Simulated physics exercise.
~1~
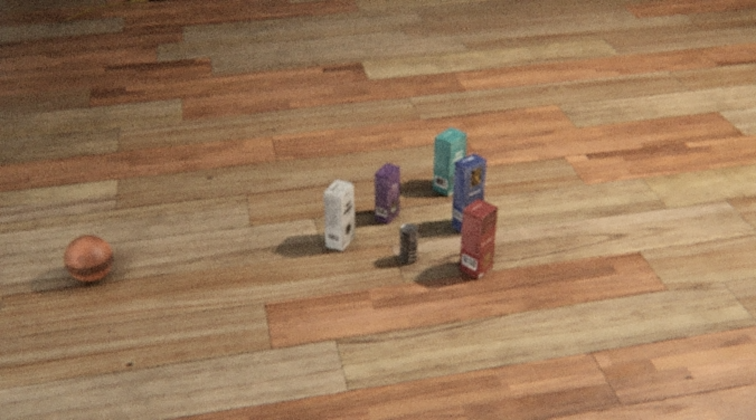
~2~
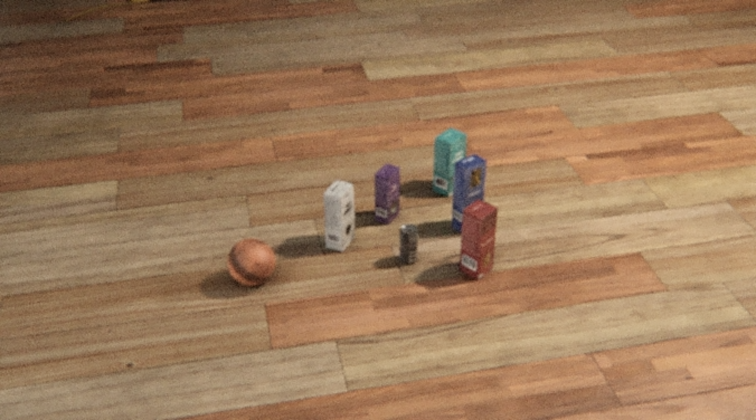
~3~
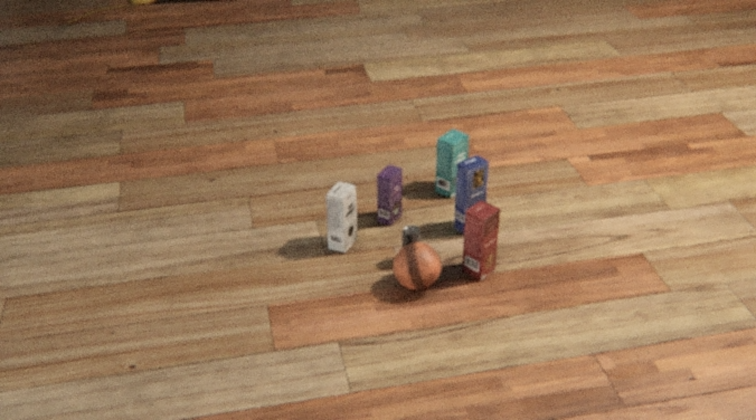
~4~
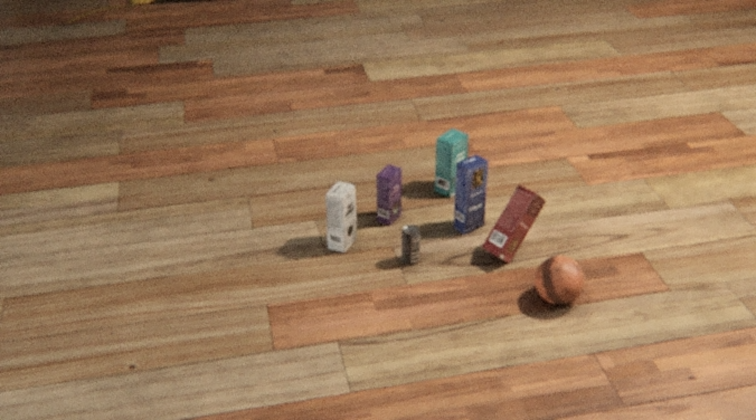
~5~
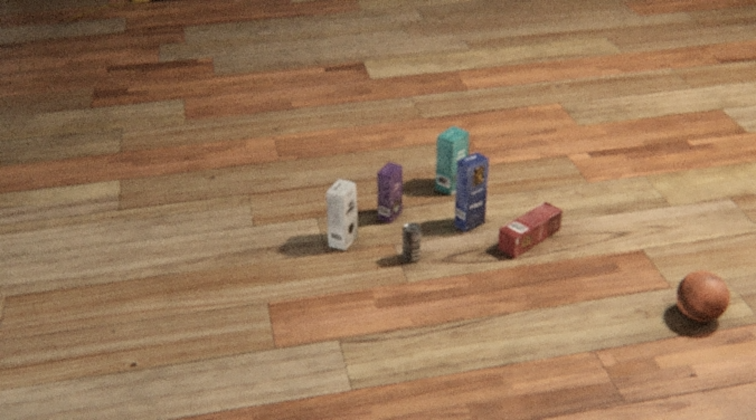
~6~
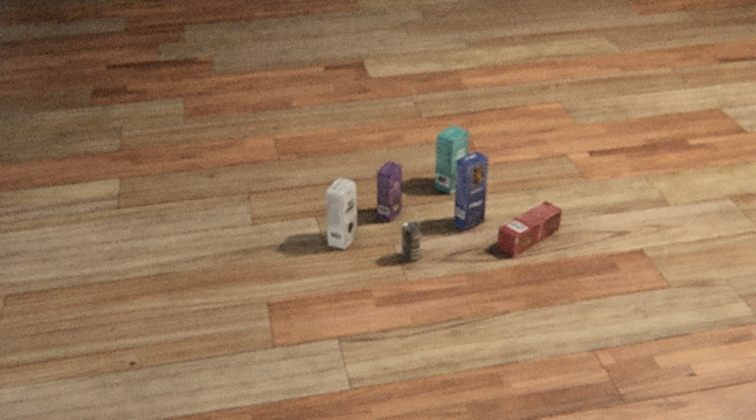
In this clip, an orange ball rolls from left to right across a wooden floor, passing in front of several upright cartons and a small grey can, and the red carton tips over. The ball rolls out of view, leaving the red carton on its side and the others standing.
